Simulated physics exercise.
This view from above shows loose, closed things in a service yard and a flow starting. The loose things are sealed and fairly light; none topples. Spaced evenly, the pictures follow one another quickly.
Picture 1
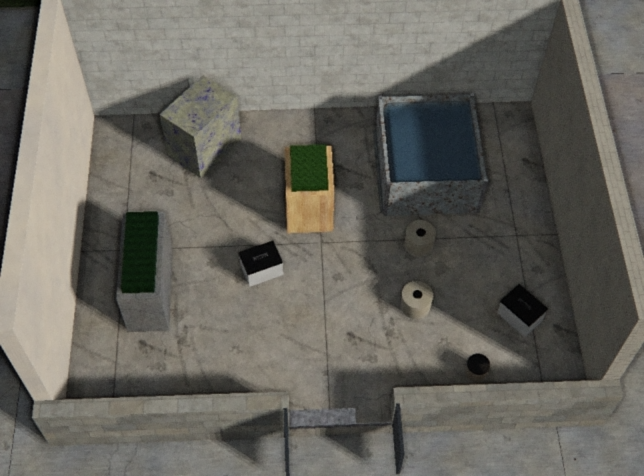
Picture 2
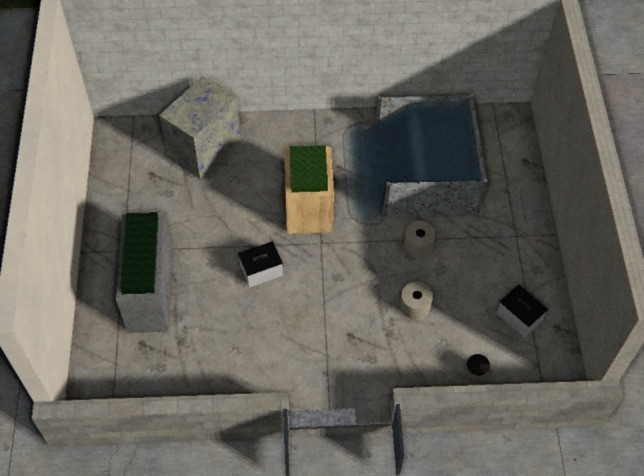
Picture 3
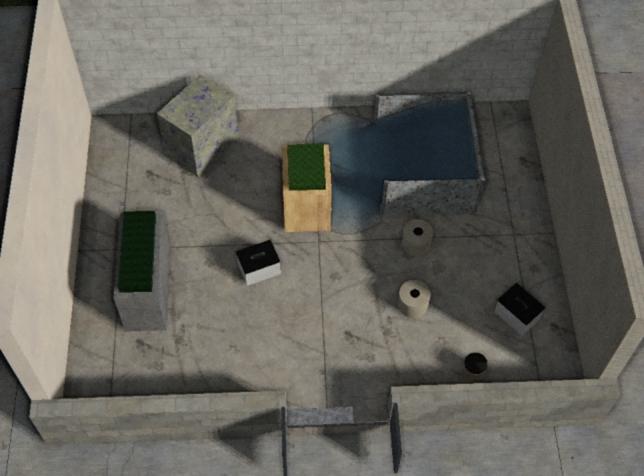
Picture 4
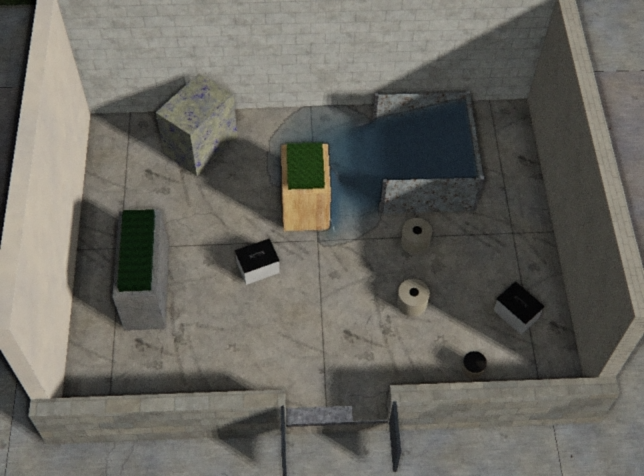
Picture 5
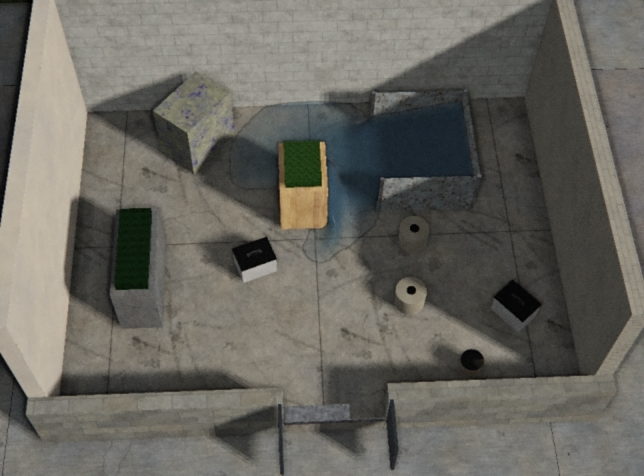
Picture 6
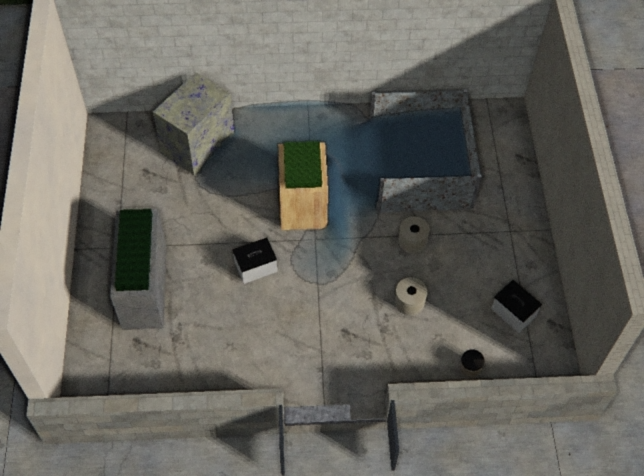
The video shows a walled yard from above, where dark water flows left out of an open-sided stone tank, spreading around a grass-topped wooden block and toward the front, while the boxes and round containers stay still.
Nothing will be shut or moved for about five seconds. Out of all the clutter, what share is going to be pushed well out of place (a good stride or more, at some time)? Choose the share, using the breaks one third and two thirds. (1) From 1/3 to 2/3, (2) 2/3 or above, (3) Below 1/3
(1) From 1/3 to 2/3.
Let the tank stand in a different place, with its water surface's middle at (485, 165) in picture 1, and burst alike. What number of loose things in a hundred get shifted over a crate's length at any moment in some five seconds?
Something like 40 in a hundred.
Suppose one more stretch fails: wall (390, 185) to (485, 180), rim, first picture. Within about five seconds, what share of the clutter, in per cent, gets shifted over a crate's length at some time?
Near 80 in a hundred.
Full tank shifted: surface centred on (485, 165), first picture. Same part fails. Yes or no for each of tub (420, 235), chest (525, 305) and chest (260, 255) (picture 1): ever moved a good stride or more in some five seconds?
In turn: Yes, less than that, yes.
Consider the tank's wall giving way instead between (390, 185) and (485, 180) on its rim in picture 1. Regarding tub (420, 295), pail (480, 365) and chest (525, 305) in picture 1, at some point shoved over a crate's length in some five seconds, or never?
Outcome by item - displaced that far / displaced that far / displaced that far.
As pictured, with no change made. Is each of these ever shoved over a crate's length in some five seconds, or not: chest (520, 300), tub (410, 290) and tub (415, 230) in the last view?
Item one stayed under the mark, item two went the distance, item three stayed under the mark.
A moment on, 0 of 5 are well off their spots; 0 afloat.
Next, 0 of 5 are well off their spots; 0 afloat.
Later, 1 of 5 are well off their spots; 0 afloat.
In the end, 3 of 5 are well off their spots, and 3 have been at some point; 2 afloat.
